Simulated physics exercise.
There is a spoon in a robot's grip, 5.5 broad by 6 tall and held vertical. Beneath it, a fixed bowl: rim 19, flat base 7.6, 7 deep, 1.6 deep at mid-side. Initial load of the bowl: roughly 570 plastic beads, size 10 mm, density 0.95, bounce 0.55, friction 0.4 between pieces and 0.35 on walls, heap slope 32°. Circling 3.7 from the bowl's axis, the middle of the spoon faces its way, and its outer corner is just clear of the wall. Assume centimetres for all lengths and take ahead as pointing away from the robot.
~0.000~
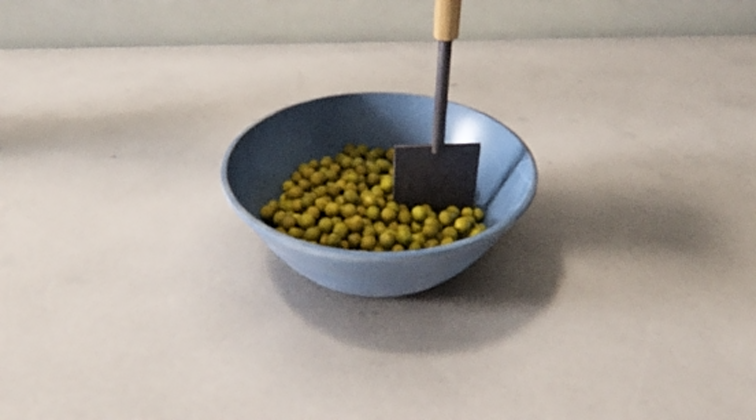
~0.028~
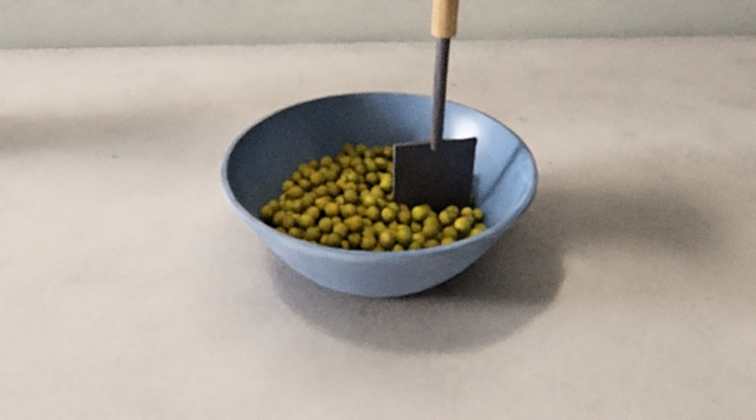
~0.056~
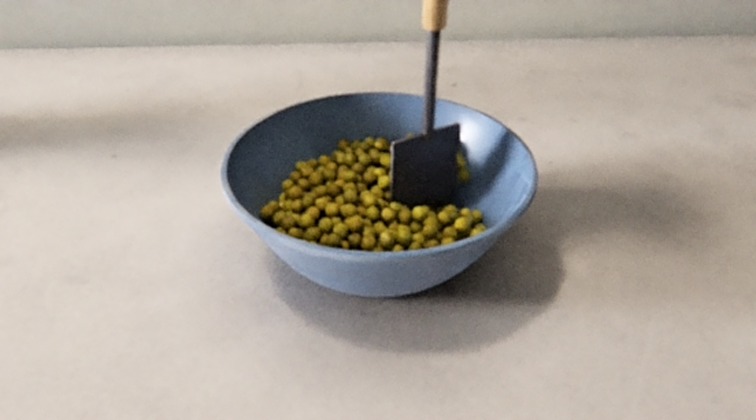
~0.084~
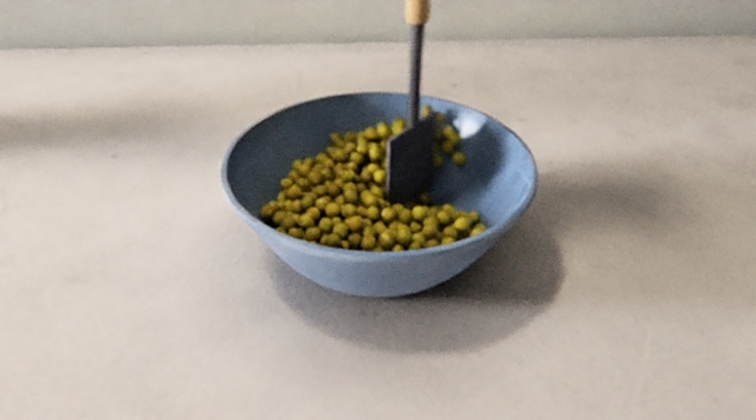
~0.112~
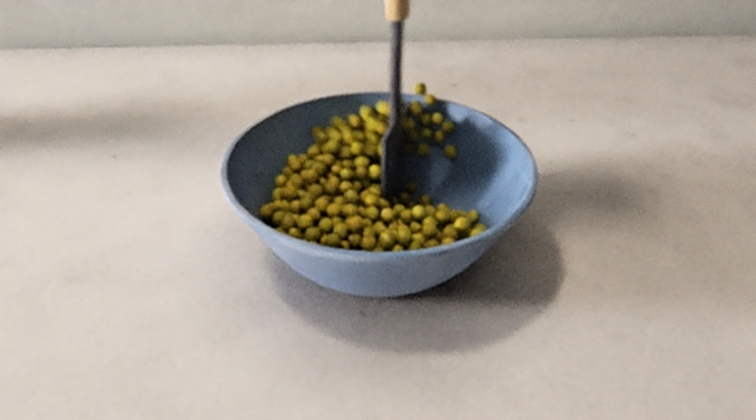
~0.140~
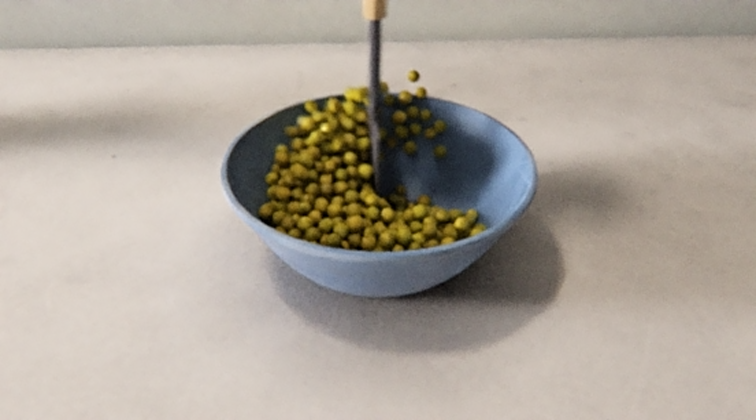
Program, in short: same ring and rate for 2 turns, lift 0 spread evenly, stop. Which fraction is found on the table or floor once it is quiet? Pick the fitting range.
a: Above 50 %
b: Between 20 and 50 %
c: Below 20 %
Option b: Between 20 and 50 %.
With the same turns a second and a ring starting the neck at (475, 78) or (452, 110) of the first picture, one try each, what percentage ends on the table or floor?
Around 0 per cent on the first try, around 35 per cent on the second.
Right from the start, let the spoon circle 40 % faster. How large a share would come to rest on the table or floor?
In that case, close to 50 in a hundred.
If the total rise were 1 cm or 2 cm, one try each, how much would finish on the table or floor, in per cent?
Roughly 20 percent, then roughly 15 percent.
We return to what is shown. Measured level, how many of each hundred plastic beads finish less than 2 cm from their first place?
Result: Close to 5 per cent of the load.
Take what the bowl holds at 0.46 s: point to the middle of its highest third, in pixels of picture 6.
At about (476, 179).
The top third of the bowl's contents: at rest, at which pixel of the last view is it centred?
Centre, approx.: (429, 177).
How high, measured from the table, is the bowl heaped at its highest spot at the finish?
About 6.5 cm.
By 0.46 s, 336° round, highest piece 10 above the table; 467 in the bowl, 71 on the table or floor, 29 in flight or on the tool.
By 0.79 s, 222° round, highest piece 9 above the table; 427 in the bowl, 133 on the table or floor, 7 in flight or on the tool.
By 1.15 s, 0° round, highest piece 7 above the table; 402 in the bowl, 165 on the table or floor.
By 1.85 s, 0° round, highest piece 6 above the table; 402 in the bowl, 165 on the table or floor.
Final count, 402 in the bowl, 165 on the table or floor. That is 29 % on the table or floor.
